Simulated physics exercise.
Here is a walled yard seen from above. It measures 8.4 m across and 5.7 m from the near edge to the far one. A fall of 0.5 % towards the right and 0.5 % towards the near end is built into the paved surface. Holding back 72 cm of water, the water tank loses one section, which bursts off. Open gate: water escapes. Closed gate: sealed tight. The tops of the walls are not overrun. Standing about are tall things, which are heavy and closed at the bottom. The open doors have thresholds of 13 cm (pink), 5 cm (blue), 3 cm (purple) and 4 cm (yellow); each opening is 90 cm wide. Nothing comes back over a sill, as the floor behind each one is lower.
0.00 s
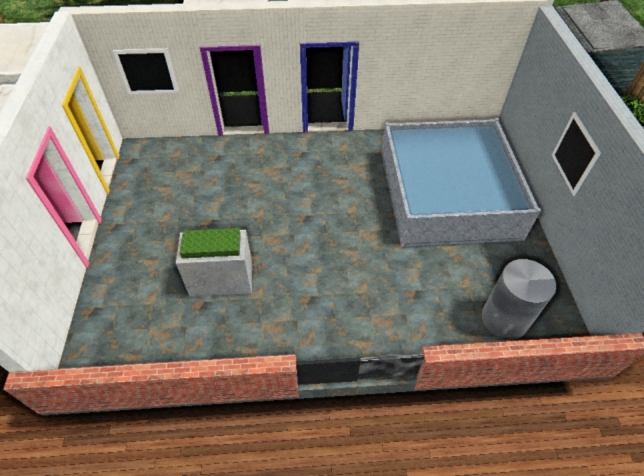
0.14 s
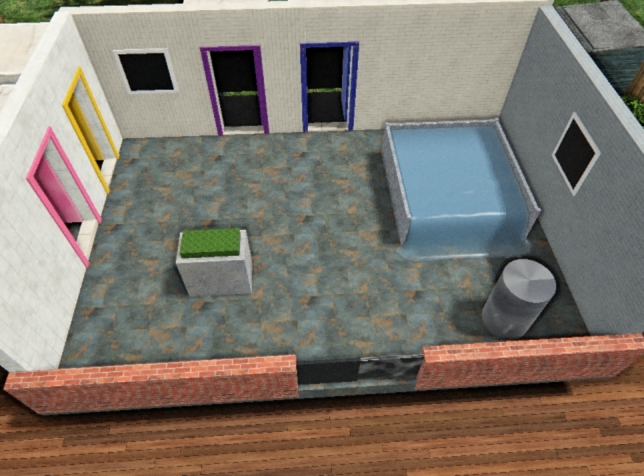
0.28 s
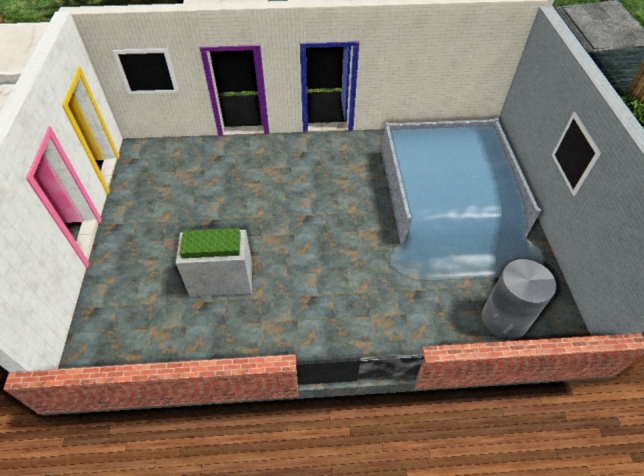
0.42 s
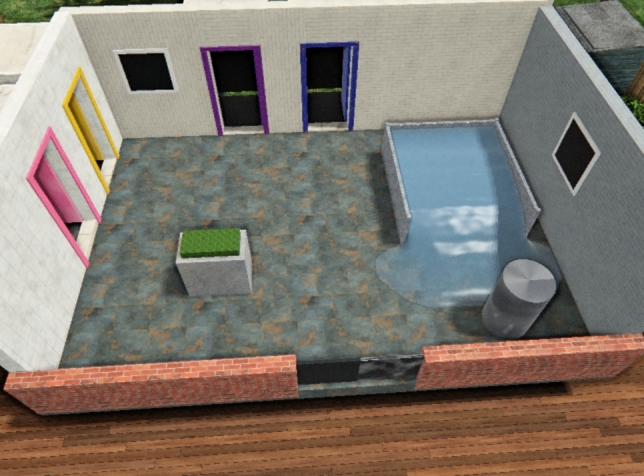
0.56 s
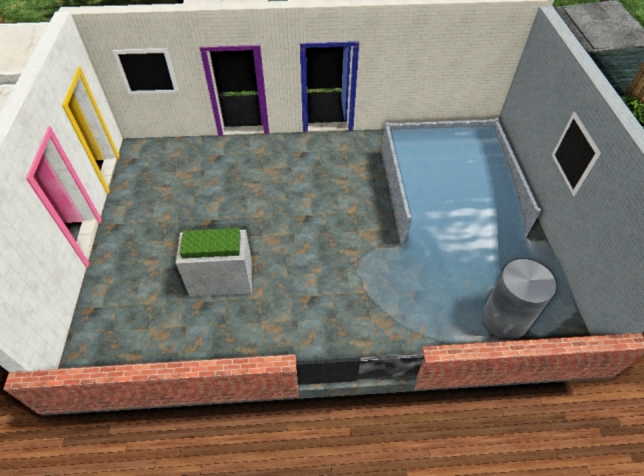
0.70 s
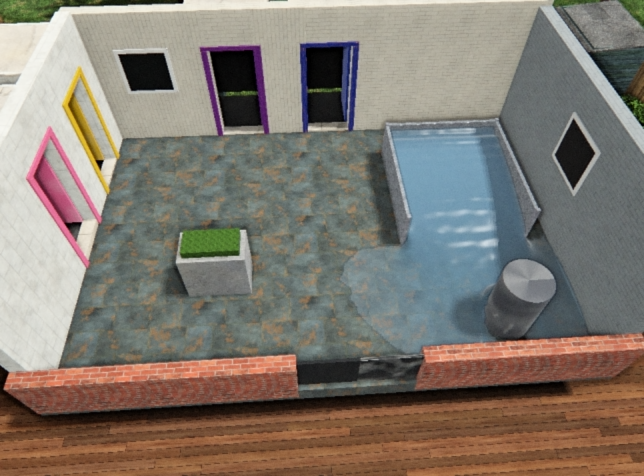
Walled yard seen from above, water bursting from the near side of a raised tank and spreading across paving around a metal cylinder.
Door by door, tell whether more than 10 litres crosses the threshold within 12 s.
In order: The pink door falls short of the limit. The blue door surpasses the limit. The purple door surpasses the limit. The yellow door surpasses the limit.
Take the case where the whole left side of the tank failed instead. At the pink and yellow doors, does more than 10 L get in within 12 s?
Pink goes beyond, yellow goes beyond, judged against that limit.
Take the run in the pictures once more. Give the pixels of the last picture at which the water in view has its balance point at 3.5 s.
It lies at roughly (408, 281) in pixels.
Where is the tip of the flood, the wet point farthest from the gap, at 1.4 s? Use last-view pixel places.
Somewhere near pixel (319, 373).
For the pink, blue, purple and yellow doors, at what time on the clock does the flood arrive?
So pink at 3.6 s, blue at 5.5 s, purple at 5.0 s, and yellow at 4.5 s.
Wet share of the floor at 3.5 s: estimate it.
Covered: Roughly 45 per cent.
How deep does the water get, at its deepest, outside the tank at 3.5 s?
Depth max: Approx. 34 cm.
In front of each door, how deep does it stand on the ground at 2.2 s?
Readings (cm): Pink = 0; blue = 0; purple = 0; yellow = 0.
After 1.4 s water covers 20 % of the floor and is deepest (53 cm) near (593, 357); pink door not reached, blue door not reached, purple door not reached, yellow door not reached.
After 2.2 s water covers 25 % of the floor and is deepest (60 cm) near (515, 361); pink door not reached, blue door not reached, purple door not reached, yellow door not reached.
After 3.5 s water covers 45 % of the floor and is deepest (34 cm) near (519, 340); pink door not reached, blue door not reached, purple door not reached, yellow door not reached.
After 7.0 s water covers 90 % of the floor and is deepest (21 cm) near (197, 299); pink door 8 cm at the sill, 0 L in, blue door 7 cm at the sill, 4 L in, purple door 11 cm at the sill, 28 L in, yellow door 4 cm at the sill, 0 L in.
After 12.0 s water covers 100 % of the floor and is deepest (14 cm) near (419, 345); pink door 9 cm at the sill, 0 L in, blue door 7 cm at the sill, 29 L in, purple door 6 cm at the sill, 142 L in, yellow door 7 cm at the sill, 124 L in.
